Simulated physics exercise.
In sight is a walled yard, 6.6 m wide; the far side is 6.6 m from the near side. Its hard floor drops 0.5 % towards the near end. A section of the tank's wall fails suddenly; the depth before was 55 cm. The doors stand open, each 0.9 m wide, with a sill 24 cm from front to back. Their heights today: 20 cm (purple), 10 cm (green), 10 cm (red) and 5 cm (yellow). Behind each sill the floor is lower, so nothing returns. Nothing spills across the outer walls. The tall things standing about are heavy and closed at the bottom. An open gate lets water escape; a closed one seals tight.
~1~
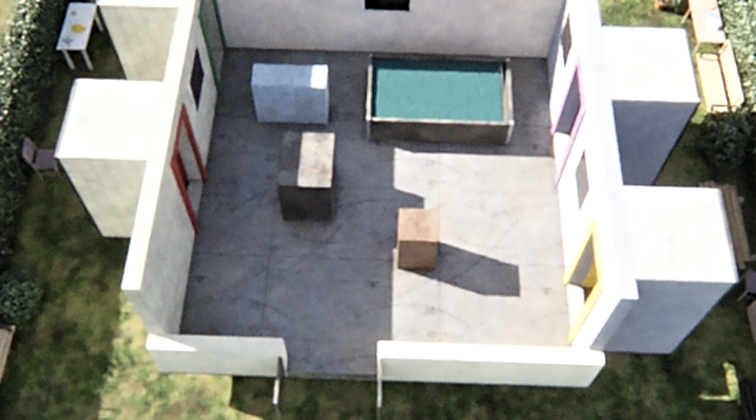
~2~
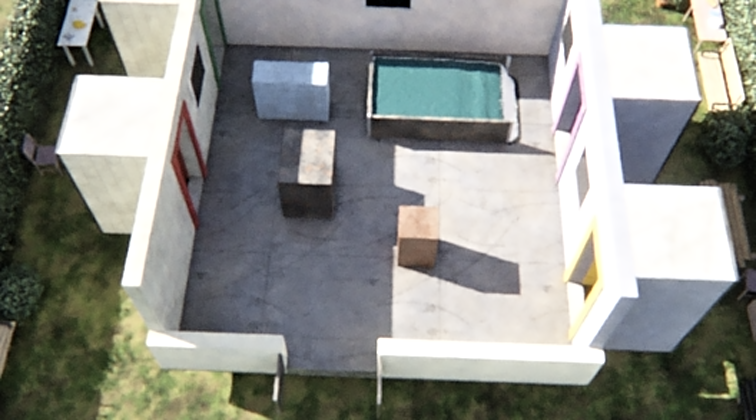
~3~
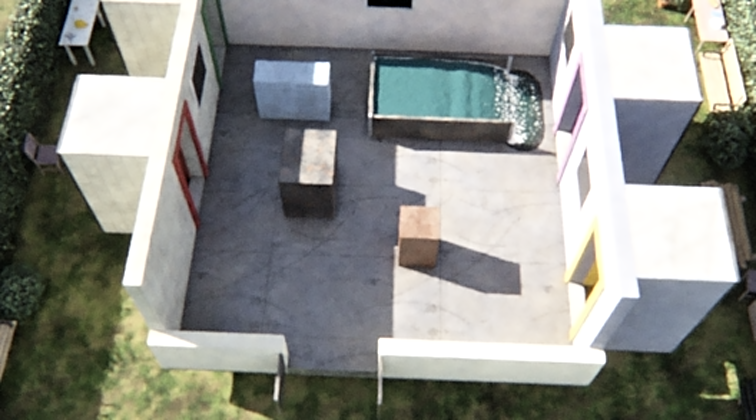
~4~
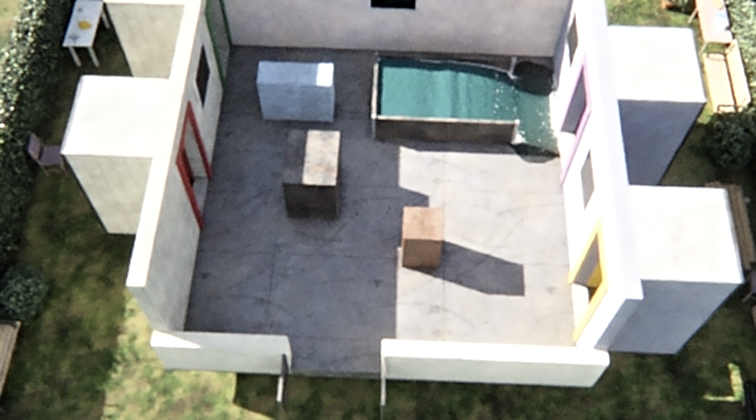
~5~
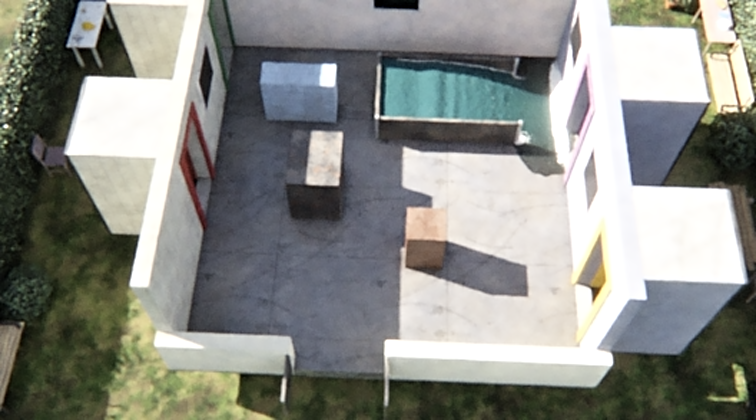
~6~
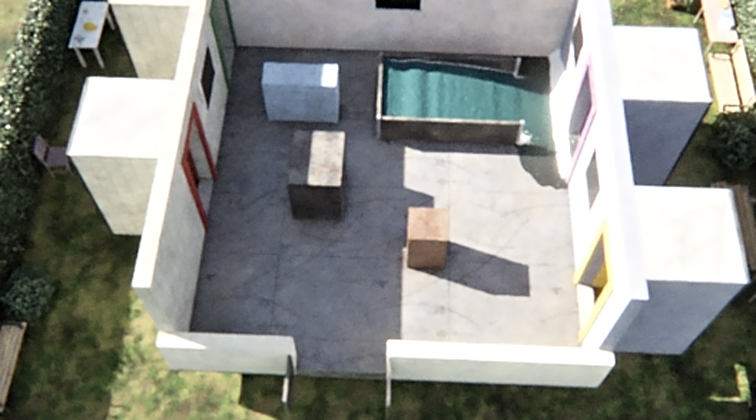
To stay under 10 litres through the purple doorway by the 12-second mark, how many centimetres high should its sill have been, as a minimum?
At least 26 cm or so.
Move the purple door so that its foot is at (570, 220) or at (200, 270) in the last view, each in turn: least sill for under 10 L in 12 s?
Roughly 5.5 and 6.5 cm.
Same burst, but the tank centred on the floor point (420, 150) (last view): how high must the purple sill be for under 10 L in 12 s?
Some 33 cm.
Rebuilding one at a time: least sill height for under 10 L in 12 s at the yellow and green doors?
About 6.5 cm at yellow and 18 cm at green.
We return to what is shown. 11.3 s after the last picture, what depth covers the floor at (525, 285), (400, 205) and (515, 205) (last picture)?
In that order: 4, 3 and 2 cm.
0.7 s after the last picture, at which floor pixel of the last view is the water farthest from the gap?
At about (569, 250).
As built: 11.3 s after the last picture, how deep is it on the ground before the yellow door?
Roughly 5.5 cm deep.
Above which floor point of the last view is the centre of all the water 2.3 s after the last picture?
Near (487, 134).
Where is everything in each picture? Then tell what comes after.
Still water, 55 cm deep, in the tank at (439, 91); the purple door at (567, 126) is dry, in the first picture.
The front is at (515, 138), 0.2 m from the gap at (506, 104); 0.2 m2 of floor is wet, 55 cm left at the back, in the second picture.
The front is at (541, 129), 0.7 m from the gap at (507, 105); 1.0 m2 of floor is wet, 55 cm left at the back, in the third picture.
Water pours out at (510, 106) and has run 0.9 m, to (552, 74); about 10 cm deep outside, 55 cm at the back, in the fourth picture.
The gap is at (513, 107), the front 1.1 m out at (554, 58); the back of the tank holds 55 cm, in the fifth picture.
Water pours out at (515, 106) and has run 1.3 m, to (567, 184); about 13 cm deep outside, 54 cm at the back; water is at the purple door at (578, 126), in the sixth picture.
Then, 0.7 s after the last picture water covers 10 % of the floor, deepest (46 cm) near (553, 60); 26 cm at the purple door, 8 litres in over its 20 cm sill.
Then, 2.3 s after the last picture water covers 35 % of the floor, deepest (30 cm) near (544, 60); 21 cm at the purple door, 38 litres in over its 20 cm sill.
Then, 11.3 s after the last picture water covers 90 % of the floor, deepest (8 cm) near (186, 351); 5 cm at the purple door, 41 litres in over its 20 cm sill.
At the purple door as built, the water peaked near 27 cm, 1.1 s after the last picture.
With a sill of 22 cm, 29 litres would have come in within the 12 s; with 30 cm, 3 litres. So under 10 litres takes about 26 cm.
